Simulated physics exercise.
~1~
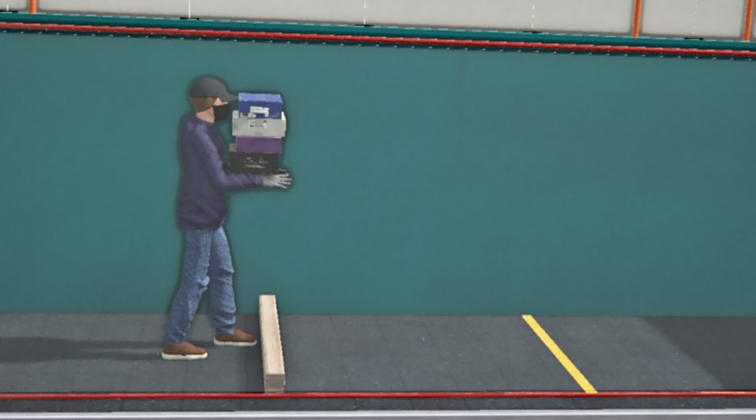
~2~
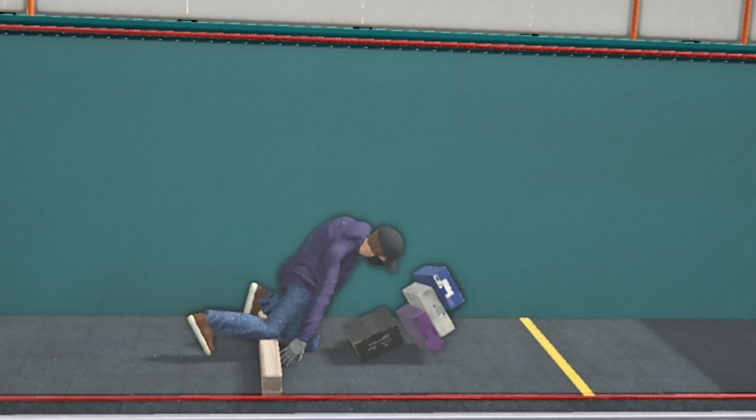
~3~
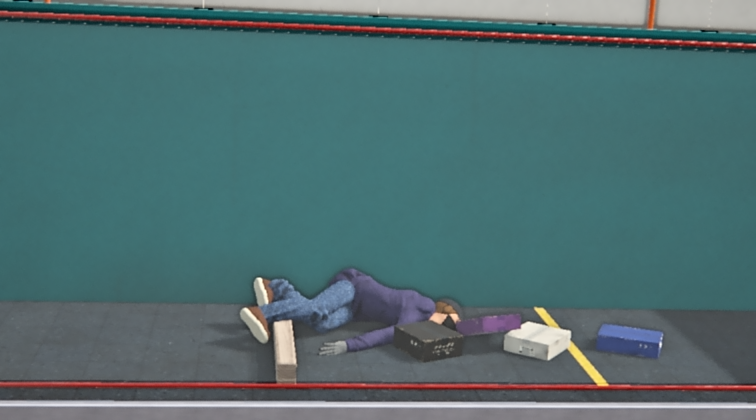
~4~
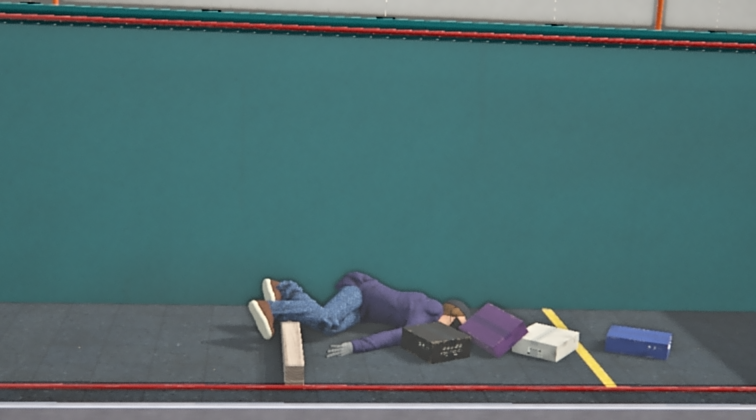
The footage shows a person in a cap carrying four stacked boxes on their forearms, then pitching forward over a low rail as the stack tumbles right; the person lies sprawled, with the blue box beyond the yellow line and the black, purple and white boxes short of it.
